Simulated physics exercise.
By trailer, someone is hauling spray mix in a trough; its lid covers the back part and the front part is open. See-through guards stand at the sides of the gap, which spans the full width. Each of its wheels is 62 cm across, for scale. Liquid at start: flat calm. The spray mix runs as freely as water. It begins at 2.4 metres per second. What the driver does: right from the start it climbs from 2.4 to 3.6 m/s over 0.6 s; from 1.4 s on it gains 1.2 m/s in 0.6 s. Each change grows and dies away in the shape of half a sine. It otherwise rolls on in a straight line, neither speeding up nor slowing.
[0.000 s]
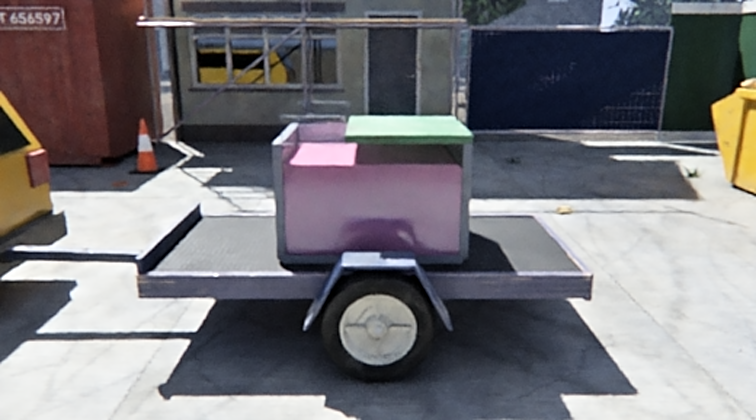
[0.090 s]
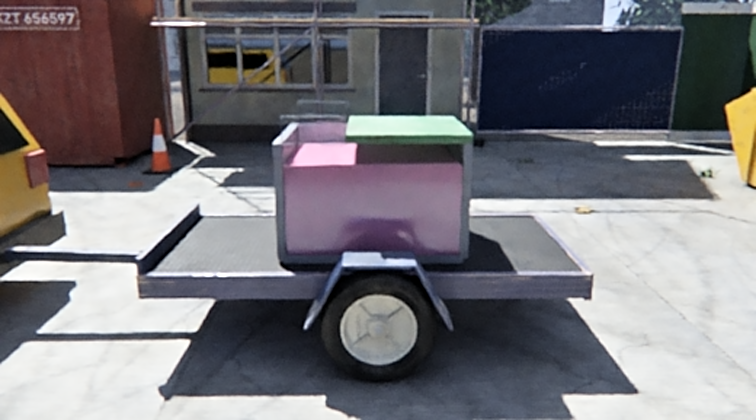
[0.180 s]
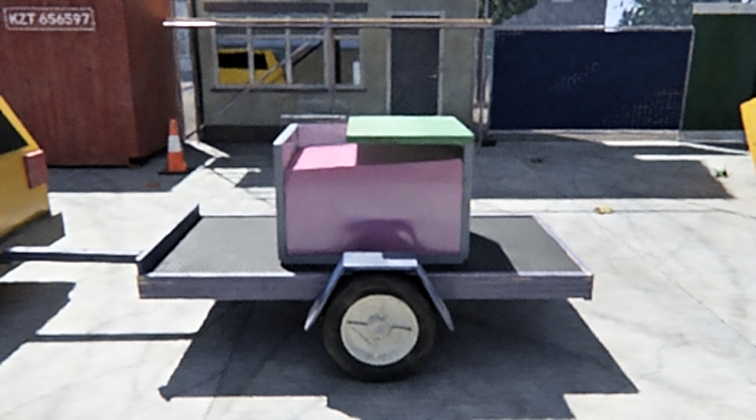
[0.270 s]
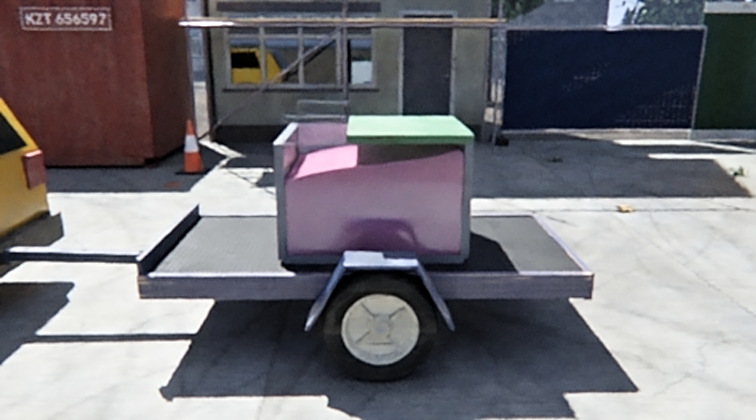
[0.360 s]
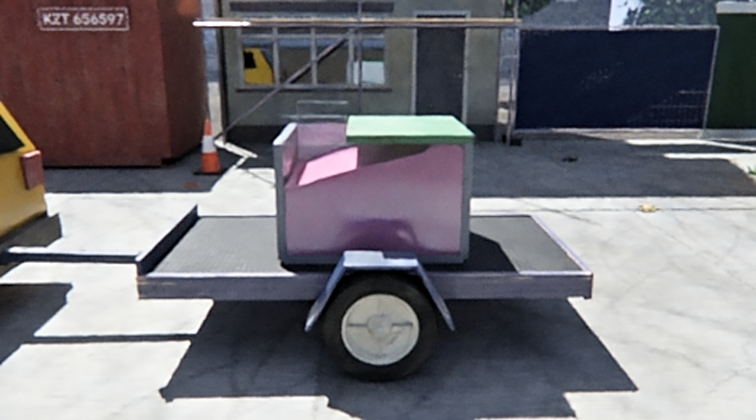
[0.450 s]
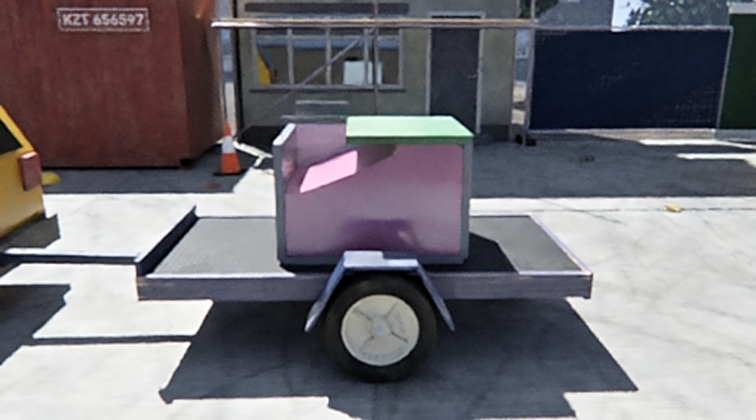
The clip opens on a trailer behind a yellow vehicle, carrying a trough of pink spray mix, nearly level beneath a green lid covering its right part. As the yard, orange cone and red container slide rightward behind, the liquid steadily sinks at the open left end and climbs at the right.
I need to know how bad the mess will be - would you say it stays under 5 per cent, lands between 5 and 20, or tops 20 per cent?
I would say it stays under 5 per cent.
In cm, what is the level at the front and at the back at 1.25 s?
Roughly 60 cm in front and 42 cm behind.
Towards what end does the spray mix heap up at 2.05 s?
Result: At the rearward end.
By 1.25 s the surface stands 60 cm on the front, 43 cm on the back; the loss stands at 1 per cent, over the front.
By 2.05 s the surface stands 40 cm on the front, 61 cm on the back; the loss stands at 1 per cent, over the front.
By 2.80 s the surface stands 51 cm on the front, 44 cm on the back; the loss stands at 1 per cent, over the front.
By 4.89 s the loss stands at 1 per cent, over the front, 6 of 424 litres.
